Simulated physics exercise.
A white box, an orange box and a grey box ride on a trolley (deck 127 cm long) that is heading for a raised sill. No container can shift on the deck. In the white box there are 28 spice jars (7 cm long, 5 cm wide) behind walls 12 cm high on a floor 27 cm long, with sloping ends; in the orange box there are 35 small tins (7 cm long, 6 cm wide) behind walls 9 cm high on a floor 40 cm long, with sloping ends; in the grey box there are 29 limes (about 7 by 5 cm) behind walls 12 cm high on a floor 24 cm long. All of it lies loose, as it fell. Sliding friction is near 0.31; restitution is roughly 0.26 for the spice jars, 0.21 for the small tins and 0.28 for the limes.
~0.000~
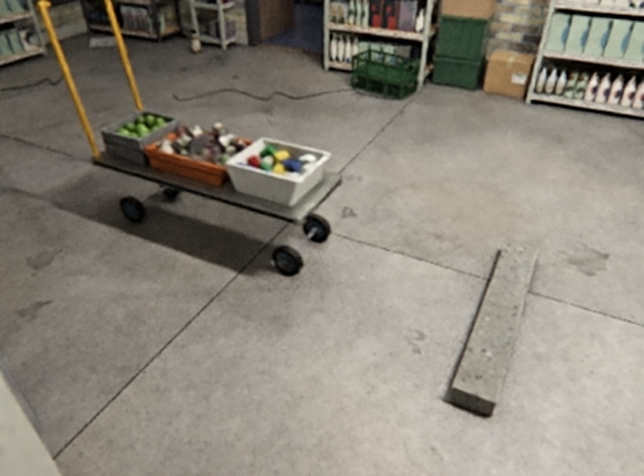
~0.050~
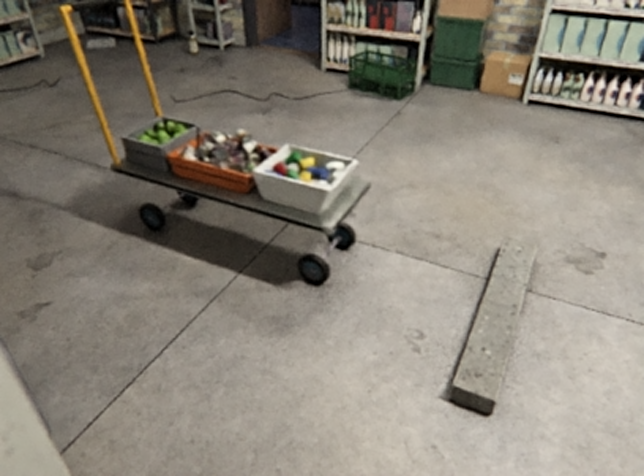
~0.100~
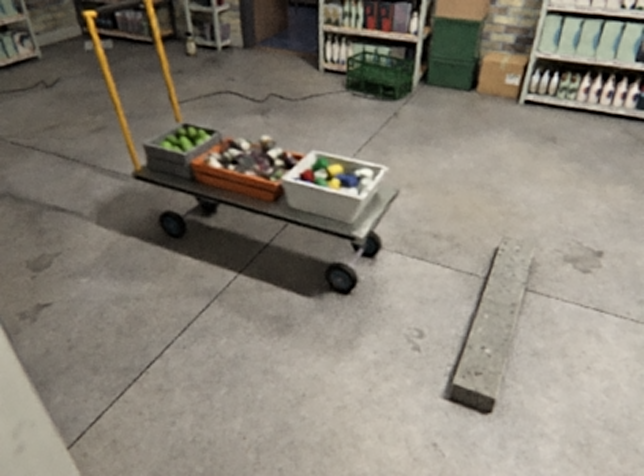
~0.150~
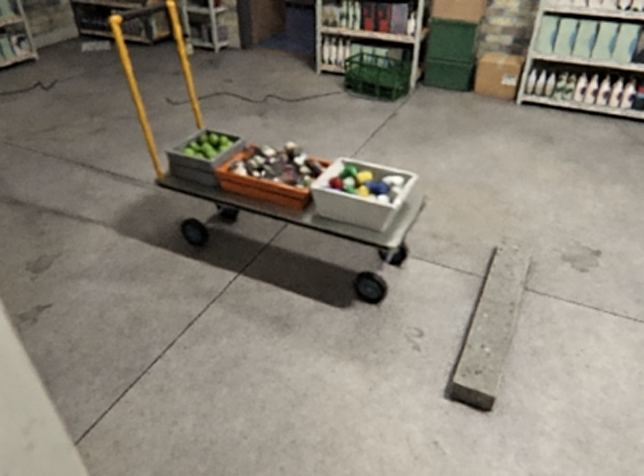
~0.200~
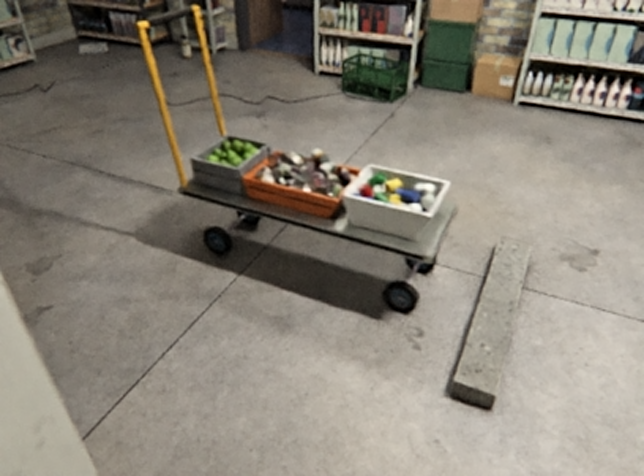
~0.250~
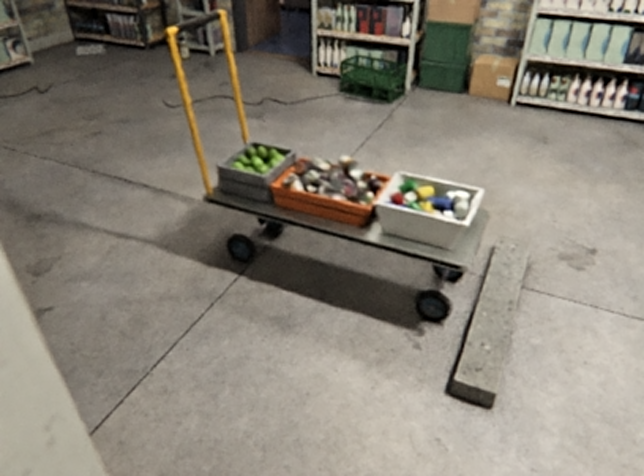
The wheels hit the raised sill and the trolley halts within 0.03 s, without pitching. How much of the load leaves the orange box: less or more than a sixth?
It sheds over a sixth of them.
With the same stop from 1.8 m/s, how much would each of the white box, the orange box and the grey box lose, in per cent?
In that case white box 0, orange box 10, grey box 0 per cent.
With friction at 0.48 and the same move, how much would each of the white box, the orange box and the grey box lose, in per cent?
Then white box 10, orange box 20, grey box 10 per cent.
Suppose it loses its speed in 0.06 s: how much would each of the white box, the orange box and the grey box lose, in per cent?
Then white box 0, orange box 20, grey box 0 per cent.
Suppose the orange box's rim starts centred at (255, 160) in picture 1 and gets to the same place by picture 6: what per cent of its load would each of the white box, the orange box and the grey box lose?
Then white box 0, orange box 0, grey box 0 per cent.
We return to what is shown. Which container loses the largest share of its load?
It is the orange box.
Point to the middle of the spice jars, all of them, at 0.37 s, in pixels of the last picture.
Near (464, 211).
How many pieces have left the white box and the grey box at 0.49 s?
Out by then, roughly: White box 0, grey box 1.
After 0.27 s, the wheels strike.
After 0.37 s, white box 28 in, 0 out, orange box 34 in, 1 out and grey box 29 in, 0 out.
After 0.49 s, white box 28 in, 0 out, orange box 28 in, 7 out and grey box 28 in, 1 out.
After 0.72 s, white box 26 in, 2 out, orange box 26 in, 9 out and grey box 26 in, 3 out.
Final count (at 1.22 s), white box 25 in, 3 out, orange box 25 in, 10 out and grey box 26 in, 3 out. Asked share, 10 of 35, 29 per cent.
